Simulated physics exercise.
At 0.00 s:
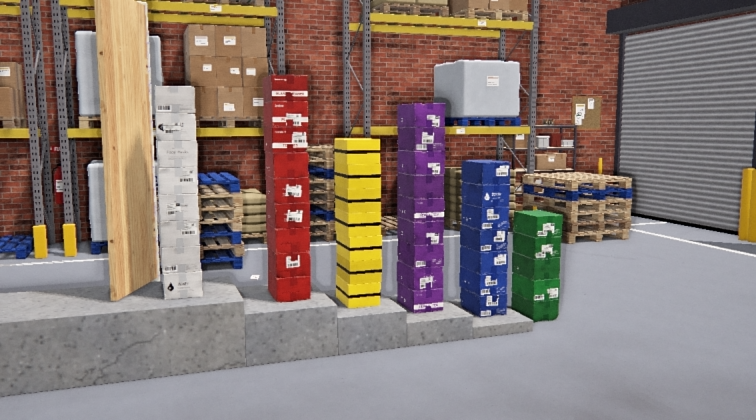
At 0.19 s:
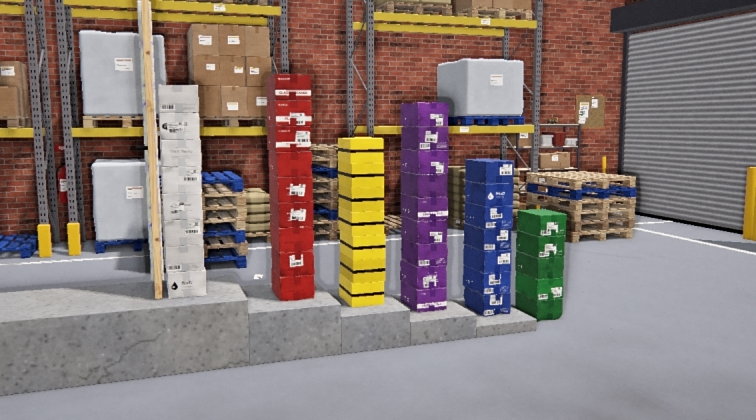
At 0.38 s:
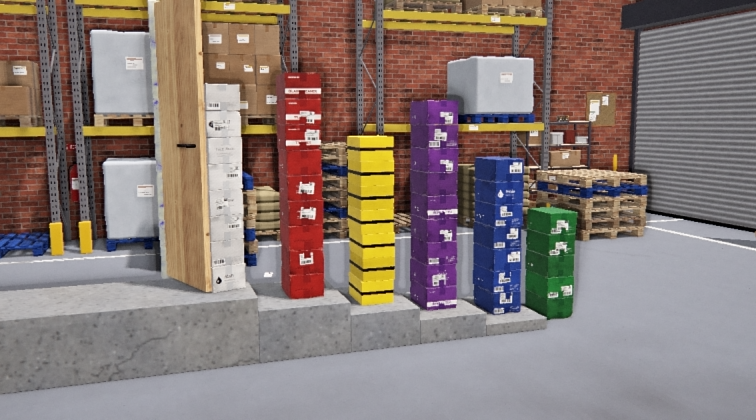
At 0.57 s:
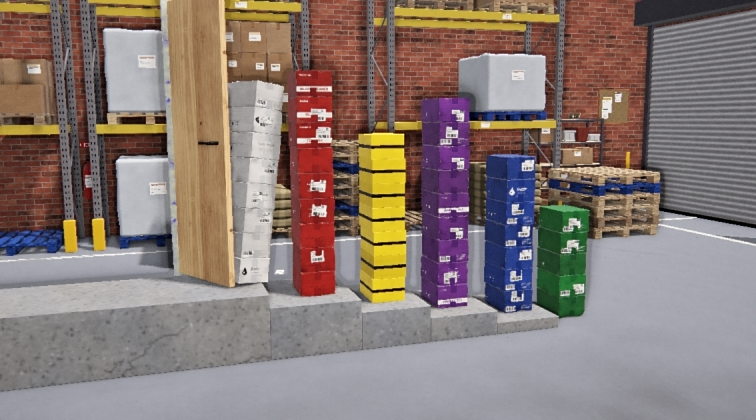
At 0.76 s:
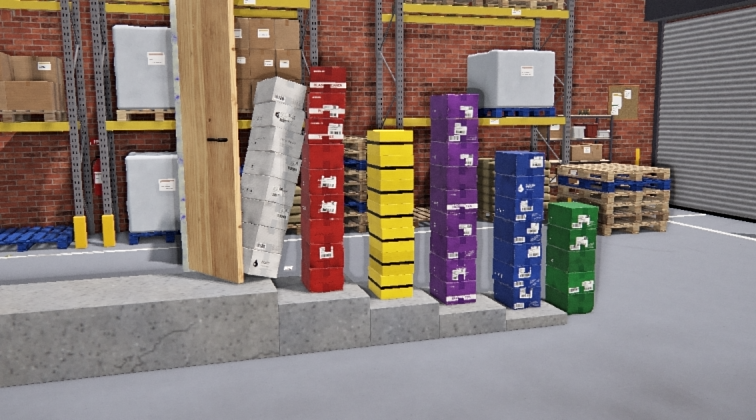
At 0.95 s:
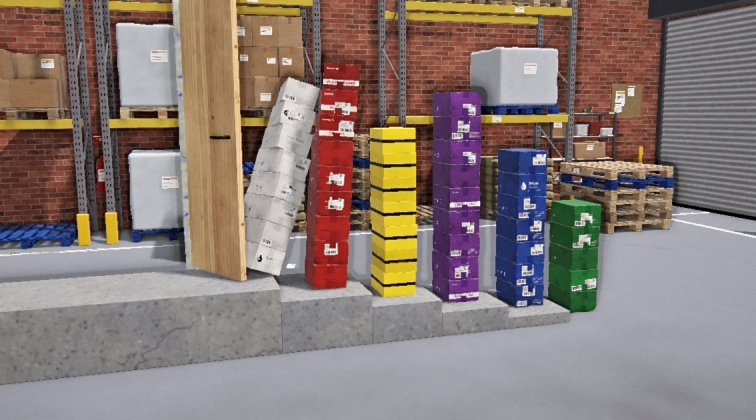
In a brick-walled warehouse with loaded pallet racks and a roller shutter, seen from the front at a slight angle, the camera pans slightly left. Stacks of white, red, yellow, purple, blue and green parcels stand left to right on descending concrete steps, beside a wooden door. The door swings around into the white stack, which leans right against the red one, whose upper parcels shift and tilt rightward.
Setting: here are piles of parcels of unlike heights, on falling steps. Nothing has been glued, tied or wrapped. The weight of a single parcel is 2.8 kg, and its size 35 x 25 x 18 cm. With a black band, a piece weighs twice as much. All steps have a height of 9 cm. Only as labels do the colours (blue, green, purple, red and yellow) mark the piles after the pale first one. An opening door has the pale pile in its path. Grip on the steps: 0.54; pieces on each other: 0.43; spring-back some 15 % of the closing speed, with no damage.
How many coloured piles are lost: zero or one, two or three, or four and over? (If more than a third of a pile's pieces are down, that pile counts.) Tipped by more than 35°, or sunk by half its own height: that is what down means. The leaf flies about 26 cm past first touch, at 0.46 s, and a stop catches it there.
Zero or one.
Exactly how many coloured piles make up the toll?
0.
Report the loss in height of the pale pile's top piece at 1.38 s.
About 30 cm.
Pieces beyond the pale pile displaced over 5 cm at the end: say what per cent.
It comes to 25 percent shifted.
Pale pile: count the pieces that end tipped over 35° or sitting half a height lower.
Tally of pale pieces: 8.
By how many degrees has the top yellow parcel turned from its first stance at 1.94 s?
Near 0 degrees from where it started.
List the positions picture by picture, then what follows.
In the first picture (we follow the side turned to the camera; the camera pans a little), door edge (100, 53) 24° before square; top yellow parcel (364, 152); top blue parcel (496, 173); no other piece has moved.
The second picture shows door edge (147, 52) 1° before square; top purple parcel (434, 114).
The third picture shows door edge (199, 53) 21° past square; top purple parcel (443, 112).
The fourth picture shows door edge (224, 52) 29° past square, top of the pale pile leaning 8°; top red parcel (314, 83); no other piece has moved.
The fifth picture shows door edge (232, 48) 29° past square, top of the pale pile leaning 17°; top red parcel (328, 80) displaced 7 cm; 5 stirred so far.
The sixth picture shows door edge (235, 46) 29° past square, top of the pale pile leaning 22°; top red parcel (341, 77) tipped 4°; top purple parcel (466, 104); steepest lean 4°, the parcel at (339, 103); 9 stirred so far.
Around 1.38 s, 8 of the pale pile down; none of the 37 other parcels down, 10 disturbed; top red parcel tipped 15°; top yellow parcel displaced 16 mm.
Around 1.94 s, 8 of the pale pile down; 2 of the 37 other parcels down; top red parcel tipped 43°, 24 cm lower; top purple parcel displaced 55 mm.
Finally (3.2 s), 8 of the pale pile down; 2 of the 37 other parcels down; top red parcel tipped 54°, 39 cm lower; top purple parcel displaced 8 cm. No coloured pile is wrecked. Seen by the last camera, middles, top red parcel near (430, 132), top purple parcel near (466, 104).
